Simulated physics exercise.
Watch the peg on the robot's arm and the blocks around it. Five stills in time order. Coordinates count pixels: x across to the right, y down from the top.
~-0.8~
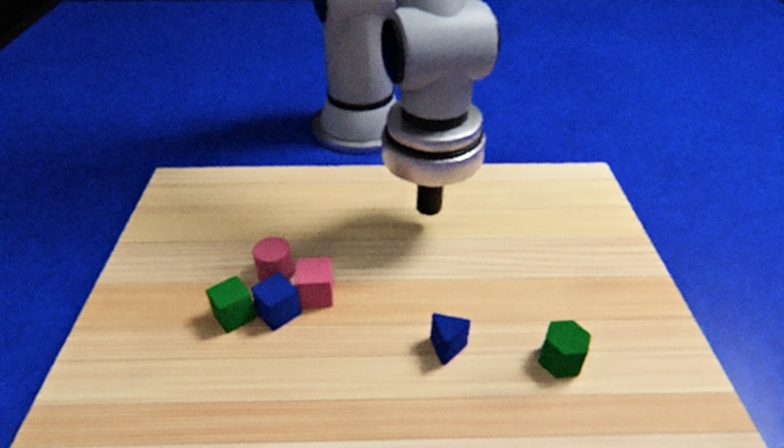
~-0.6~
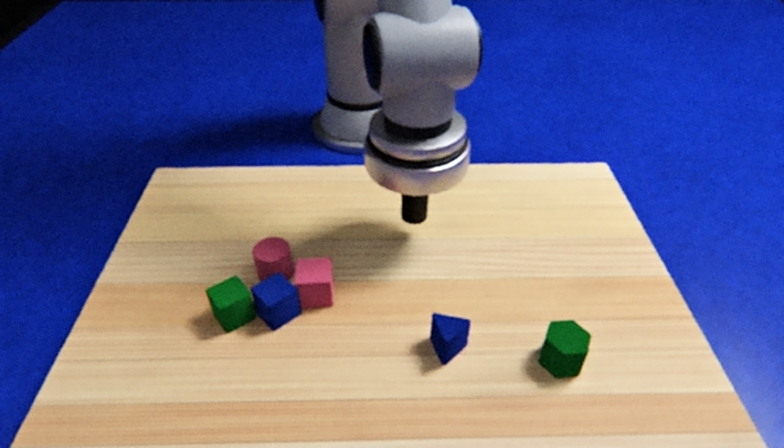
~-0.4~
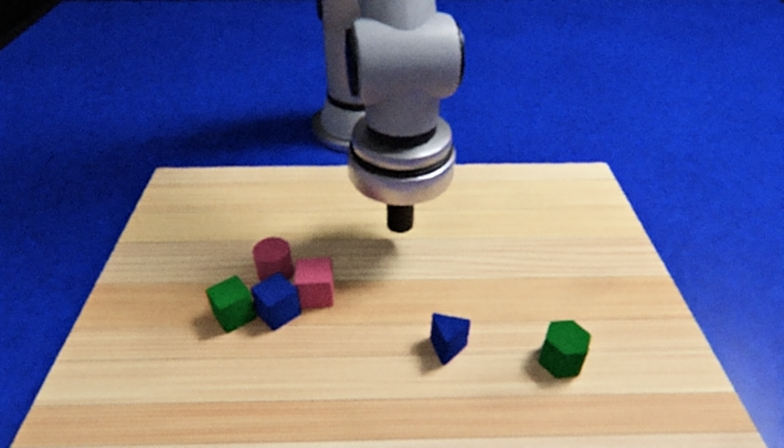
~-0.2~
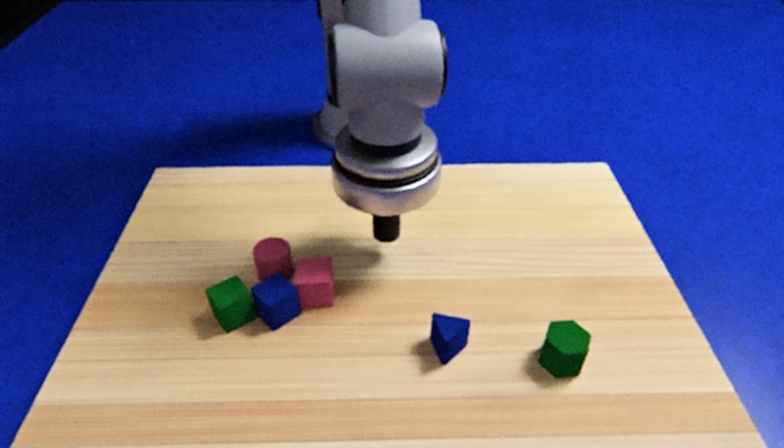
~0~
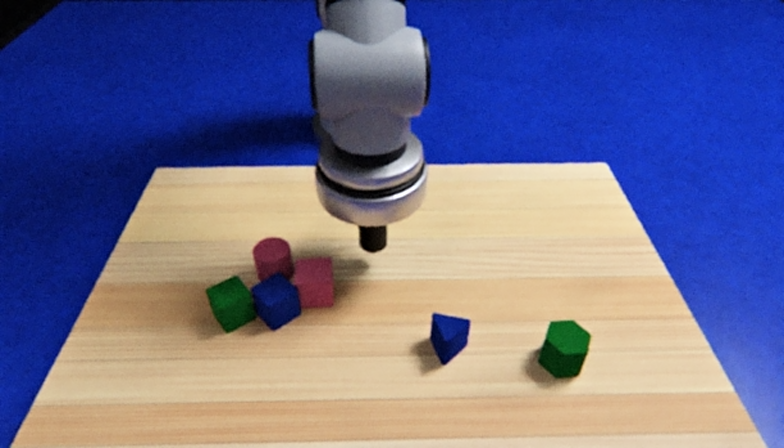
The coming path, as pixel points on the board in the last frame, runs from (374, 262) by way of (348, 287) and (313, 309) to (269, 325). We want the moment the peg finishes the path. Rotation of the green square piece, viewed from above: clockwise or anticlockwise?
Seen from above, clockwise.
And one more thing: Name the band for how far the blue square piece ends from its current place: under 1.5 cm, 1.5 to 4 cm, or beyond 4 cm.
Net shift: Above 4 cm.
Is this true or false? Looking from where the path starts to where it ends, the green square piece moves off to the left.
The claim does not hold.
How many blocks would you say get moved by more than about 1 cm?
The answer is three or more blocks.
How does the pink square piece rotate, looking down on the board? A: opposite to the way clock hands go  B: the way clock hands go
My pick is A.
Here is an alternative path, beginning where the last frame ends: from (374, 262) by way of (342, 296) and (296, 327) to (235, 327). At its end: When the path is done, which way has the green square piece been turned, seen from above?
Its spin: Clockwise.
What follows on the original path. One third of the way, peg (346, 269); nothing pushed yet.
Two thirds of the way, peg (310, 290); green square piece (205, 297), turned 50° clockwise; blue square piece (240, 311), turned 20° clockwise; pink square piece (275, 293), turned 15° anticlockwise.
At the end, peg (265, 307); green square piece (191, 298), turned 85° clockwise; pink circular block not moved; blue square piece (192, 334), turned 15° clockwise; pink square piece (228, 312), turned 25° anticlockwise.
